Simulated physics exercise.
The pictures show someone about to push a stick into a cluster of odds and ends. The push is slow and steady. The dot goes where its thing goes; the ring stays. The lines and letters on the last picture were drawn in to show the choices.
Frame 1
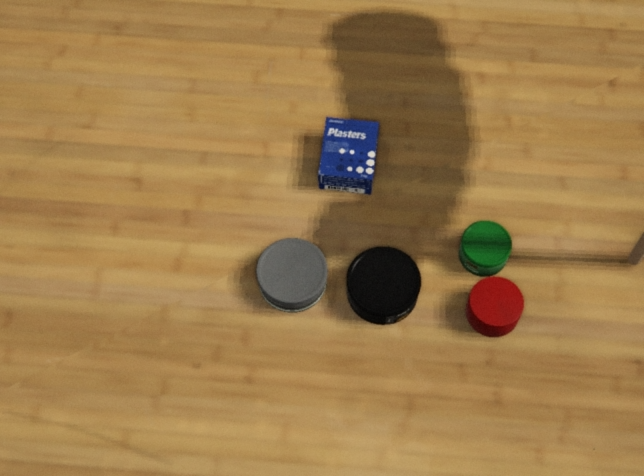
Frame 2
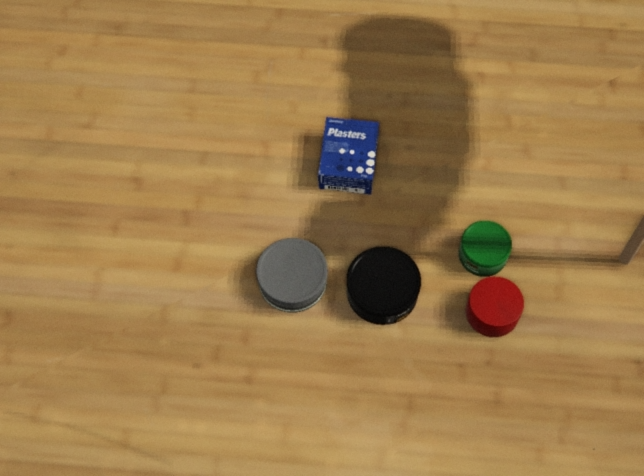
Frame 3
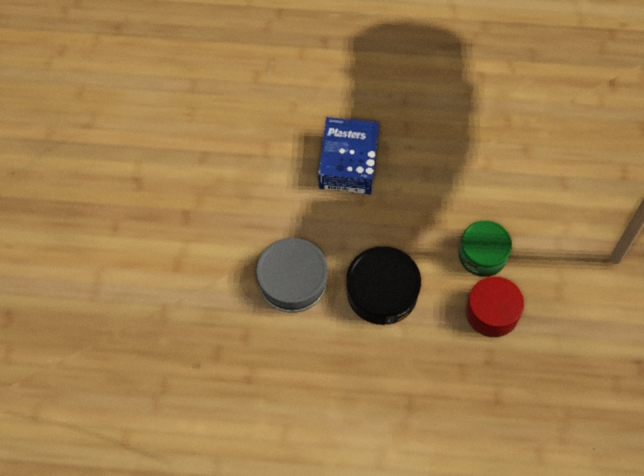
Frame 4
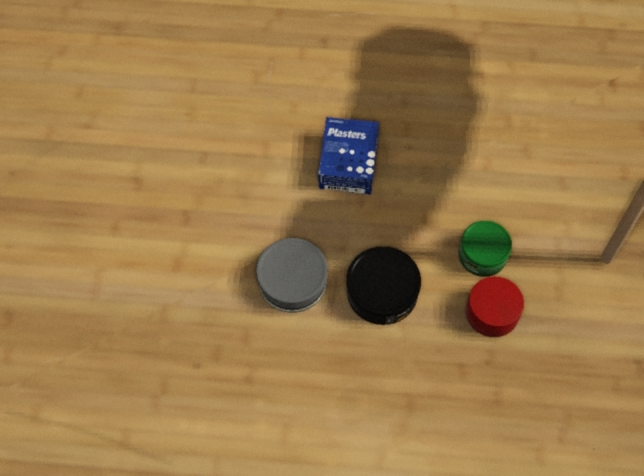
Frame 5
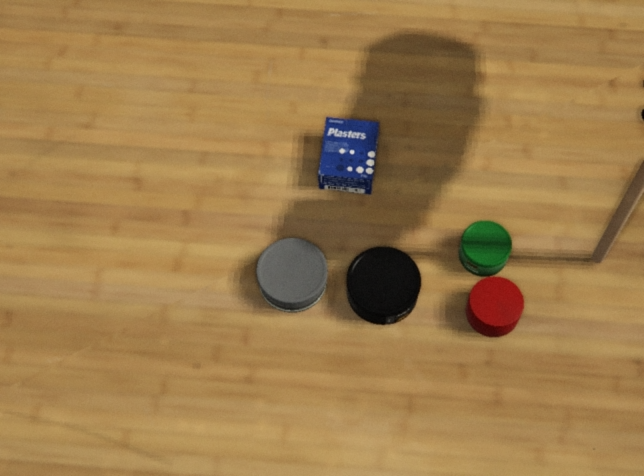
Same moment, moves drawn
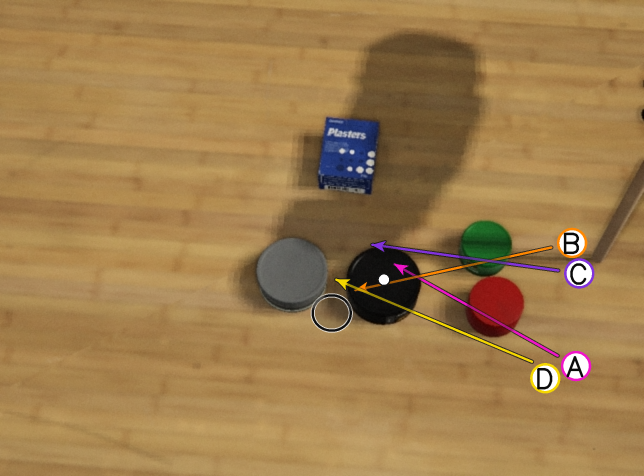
A bent stick slides slightly left behind the green tub while the other objects stay still.
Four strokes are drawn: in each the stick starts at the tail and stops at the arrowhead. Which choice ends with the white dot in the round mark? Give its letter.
Arrow B does it.
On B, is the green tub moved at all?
Yes.
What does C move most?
It is the green tub.
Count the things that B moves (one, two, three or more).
Three or more.
On the marked copy, A from (558, 356) to (394, 264); B from (552, 247) to (355, 290); C from (558, 271) to (372, 245); D from (532, 362) to (336, 280); the ring at (331, 313); the white dot at (384, 279).
Following B. Soon after the start, foot of the stick (481, 263); black jar (383, 286); green tub (453, 248).
Later, foot of the stick (411, 278); black jar (373, 289); green tub (423, 240).
In the end, foot of the stick (355, 291); black jar (332, 319); green tub (423, 240); the dot on the black jar is in the ring.
As for the rest, A leaves the dotted thing at (366, 286); C leaves the dotted thing at (383, 286); D leaves the dotted thing at (333, 235).
